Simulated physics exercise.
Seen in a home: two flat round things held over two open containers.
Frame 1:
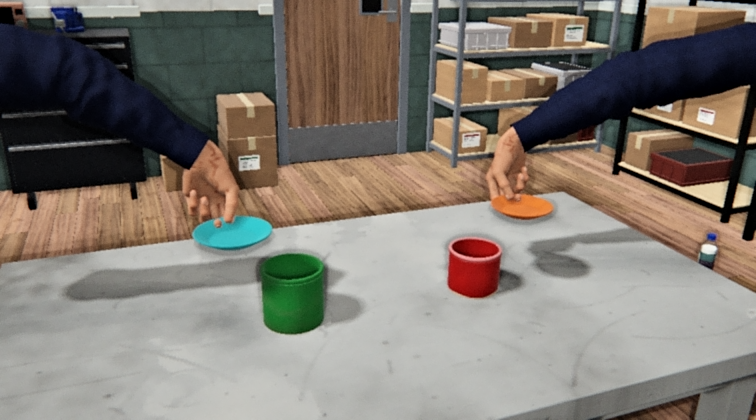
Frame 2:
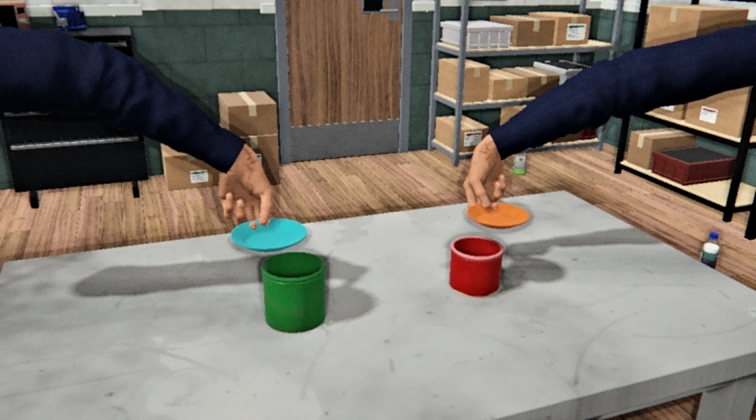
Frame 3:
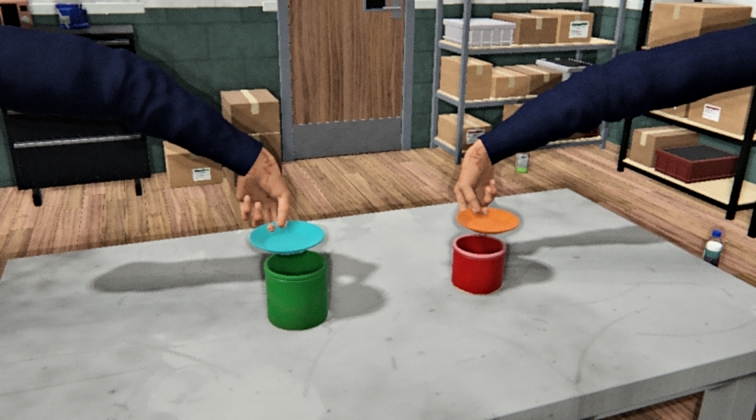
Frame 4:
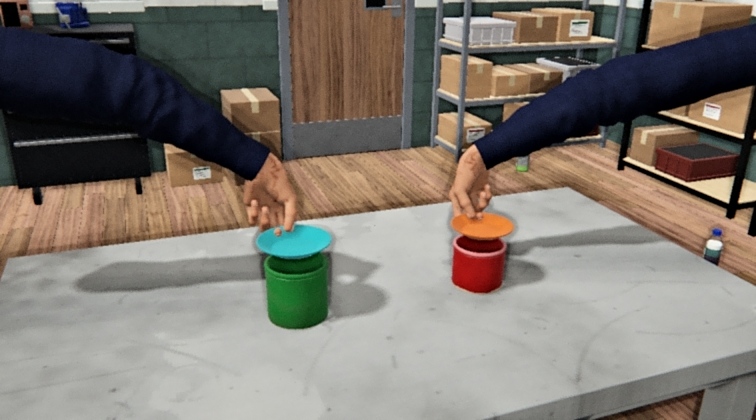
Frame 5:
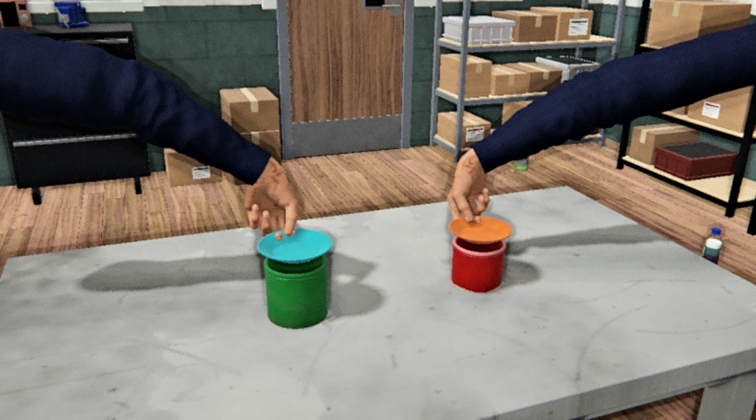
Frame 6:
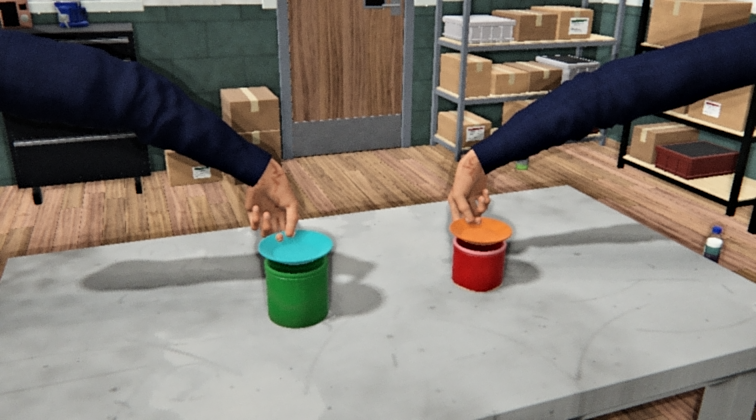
The clip opens with two hands holding a turquoise plate and an orange plate above a gray table, behind an open green jar and an open red one. The left hand carries its plate right while the other moves left, and both plates come over the jars. They then lower slightly, still held.
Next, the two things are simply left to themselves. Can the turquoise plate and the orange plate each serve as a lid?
The turquoise plate serves as a lid, the orange plate serves as a lid.
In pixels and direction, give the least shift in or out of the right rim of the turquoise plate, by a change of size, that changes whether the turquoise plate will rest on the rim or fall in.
Some 8 pixels, left.
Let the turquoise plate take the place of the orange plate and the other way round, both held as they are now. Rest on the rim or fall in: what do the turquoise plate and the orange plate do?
Looking at both, the turquoise plate remains on top and the orange plate remains on top.
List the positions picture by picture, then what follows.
The first frame shows still on the way; turquoise plate (233, 236); orange plate (521, 209); left jar (293, 293).
The second frame shows still on the way; orange plate (498, 218); right jar (476, 266).
The third frame shows still on the way; turquoise plate (287, 240); left jar (297, 289).
The fourth frame shows still on the way; orange plate (482, 229); right jar (478, 263).
The fifth frame shows still on the way; turquoise plate (295, 249); left jar (297, 287).
The sixth frame shows in place, still held; turquoise plate (296, 250); orange plate (480, 233); right jar (478, 261).
Then, 0.10 s on from there, turquoise plate moving near (296, 255); orange plate sitting on the rim near (480, 237).
Then, 0.24 s on from there, turquoise plate sitting on the rim near (296, 255); orange plate sitting on the rim near (480, 237).
In the end, the turquoise plate rests on the rim, near (296, 255); the orange plate rests on the rim, near (480, 237).
